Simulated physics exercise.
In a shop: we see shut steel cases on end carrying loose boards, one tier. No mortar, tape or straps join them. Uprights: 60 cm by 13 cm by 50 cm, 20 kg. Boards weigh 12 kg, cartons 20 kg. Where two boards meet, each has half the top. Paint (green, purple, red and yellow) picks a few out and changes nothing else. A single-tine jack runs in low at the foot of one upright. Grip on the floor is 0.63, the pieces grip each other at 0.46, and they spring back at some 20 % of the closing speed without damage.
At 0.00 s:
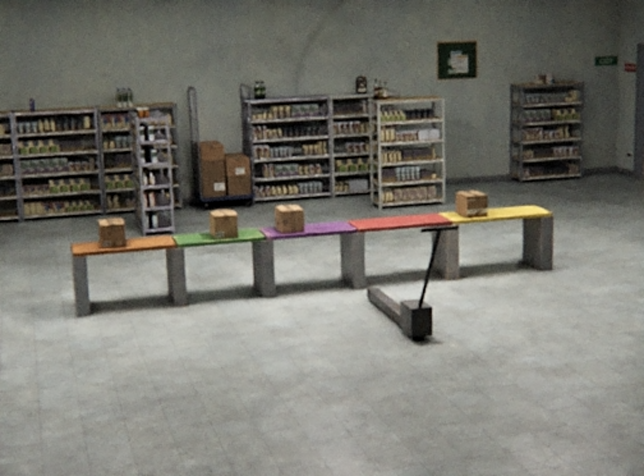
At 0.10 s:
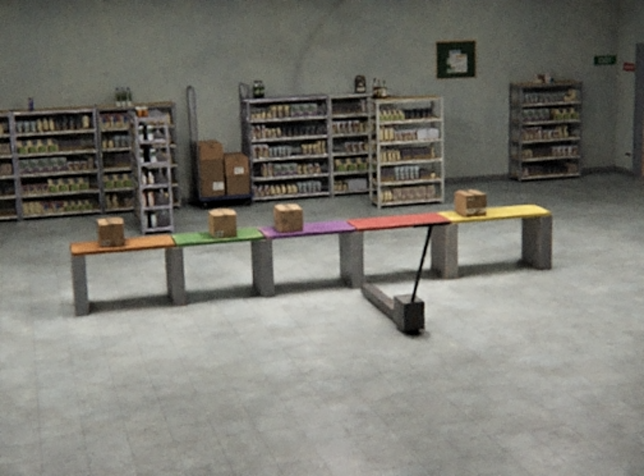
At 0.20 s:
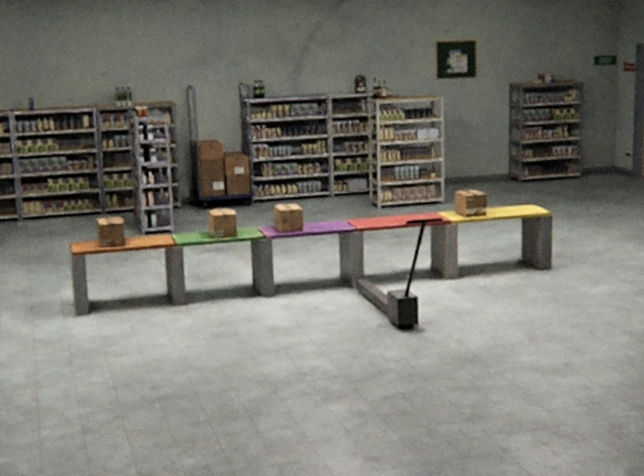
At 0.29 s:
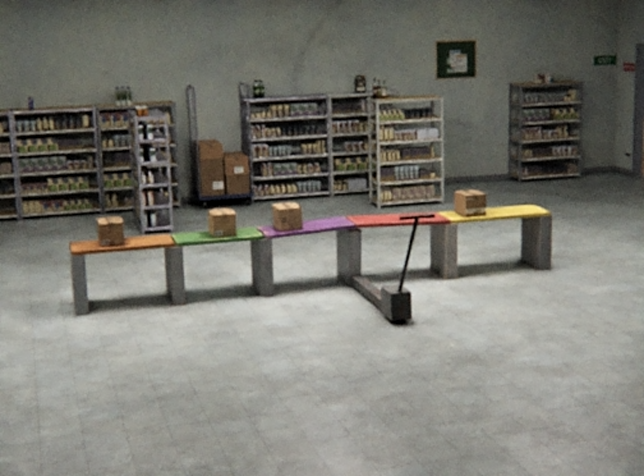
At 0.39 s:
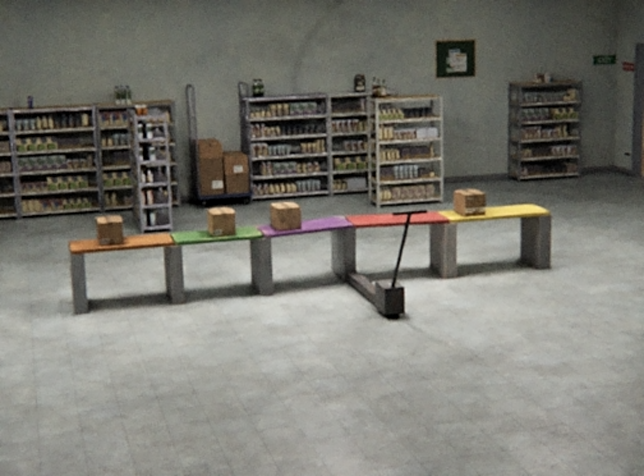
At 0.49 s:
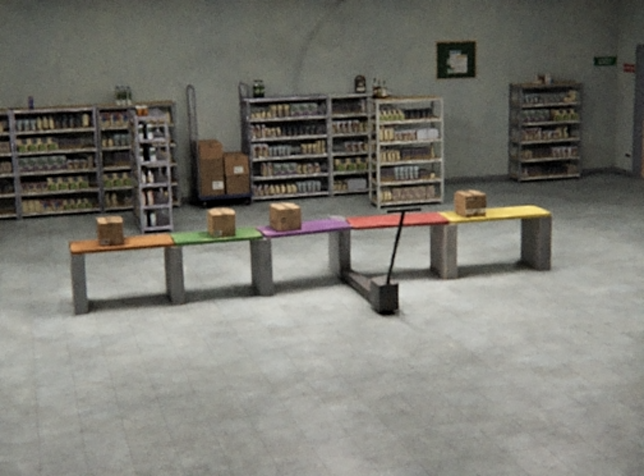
A pallet jack slides in under the red board, and the boards barely shift.
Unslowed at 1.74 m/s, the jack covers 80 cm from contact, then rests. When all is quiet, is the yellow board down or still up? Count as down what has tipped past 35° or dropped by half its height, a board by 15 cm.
In the end the yellow board remains up.
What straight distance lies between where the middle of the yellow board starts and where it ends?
Some 0 cm.
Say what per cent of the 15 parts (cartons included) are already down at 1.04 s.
At that moment 20 per cent.
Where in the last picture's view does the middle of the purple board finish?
Around (296, 255).
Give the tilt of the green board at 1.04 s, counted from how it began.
About 0°.
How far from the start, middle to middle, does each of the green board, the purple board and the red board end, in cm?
Green 0, purple 30, red 30.
Around 0.72 s, none of the 15 pieces down, 4 disturbed; yellow board unmoved; red board tipped 7°.
Around 1.04 s, 3 of the 15 pieces down; yellow board unmoved; purple board tipped 40°, 28 cm lower.
Finally (3.8 s), 3 of the 15 pieces down; yellow board unmoved; purple board tipped 42°, 28 cm lower; red board tipped 36°, 30 cm lower. Seen by the last camera, middles, yellow board near (494, 215), purple board near (296, 255).
